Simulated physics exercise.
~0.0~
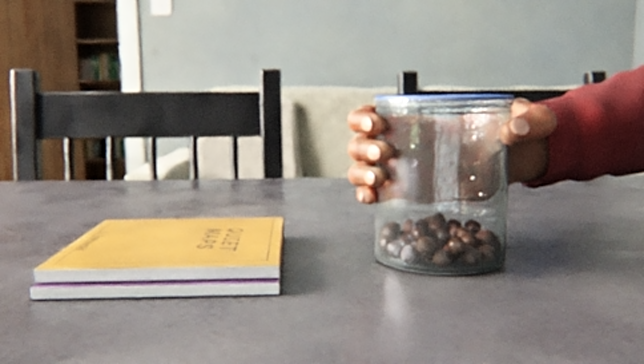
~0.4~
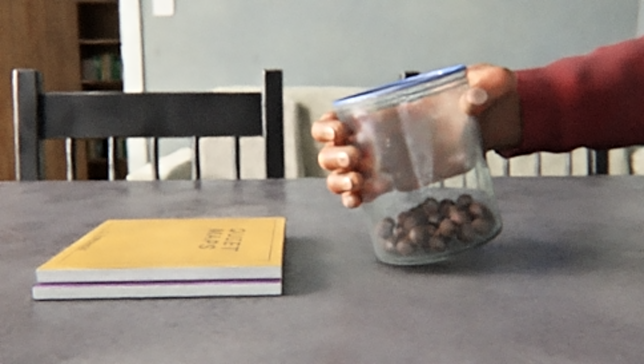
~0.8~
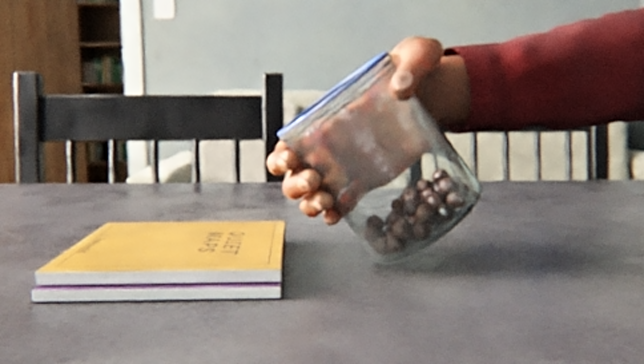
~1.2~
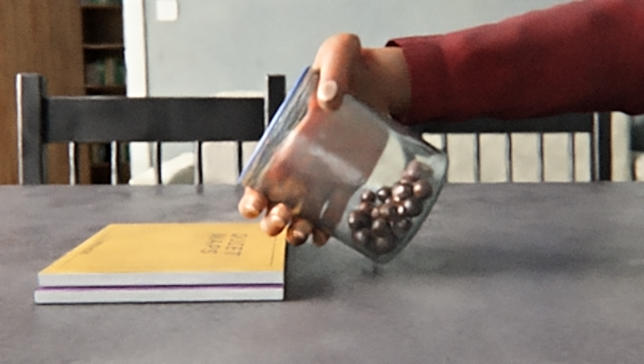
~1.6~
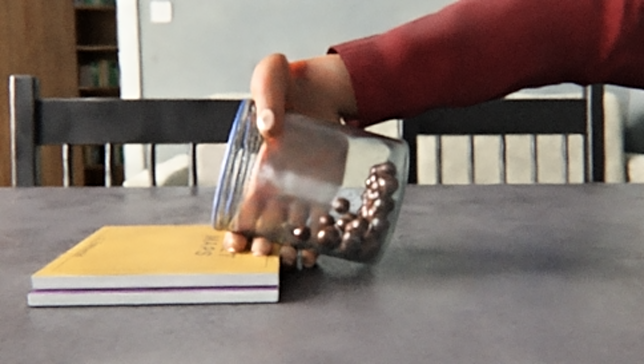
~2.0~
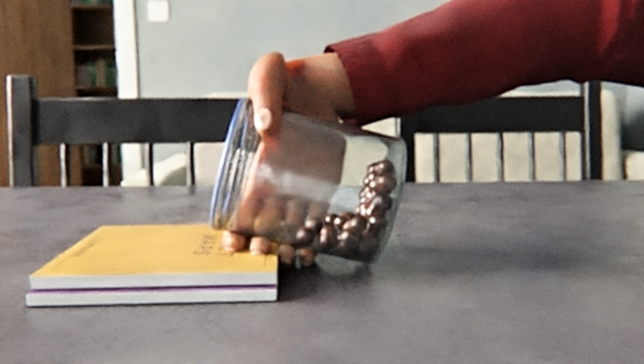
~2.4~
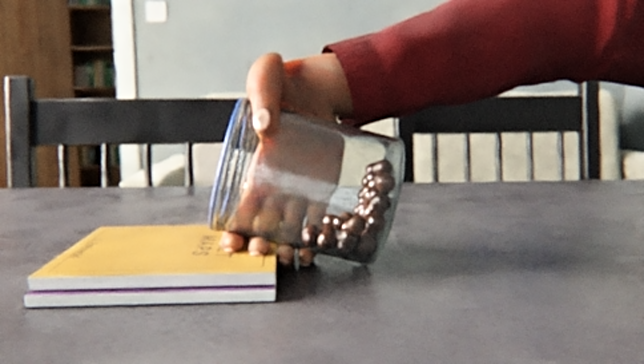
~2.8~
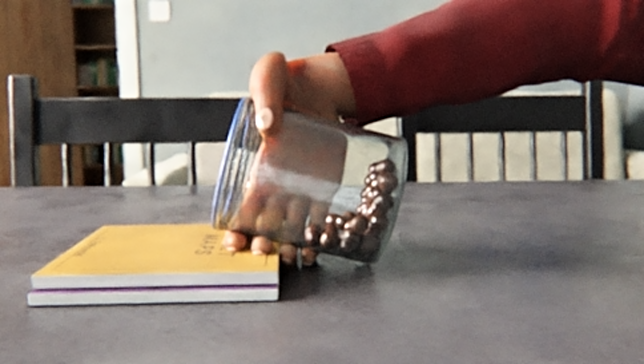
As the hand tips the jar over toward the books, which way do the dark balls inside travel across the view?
The dark balls travel to the left, carried along inside the jar as it is tipped toward the books.
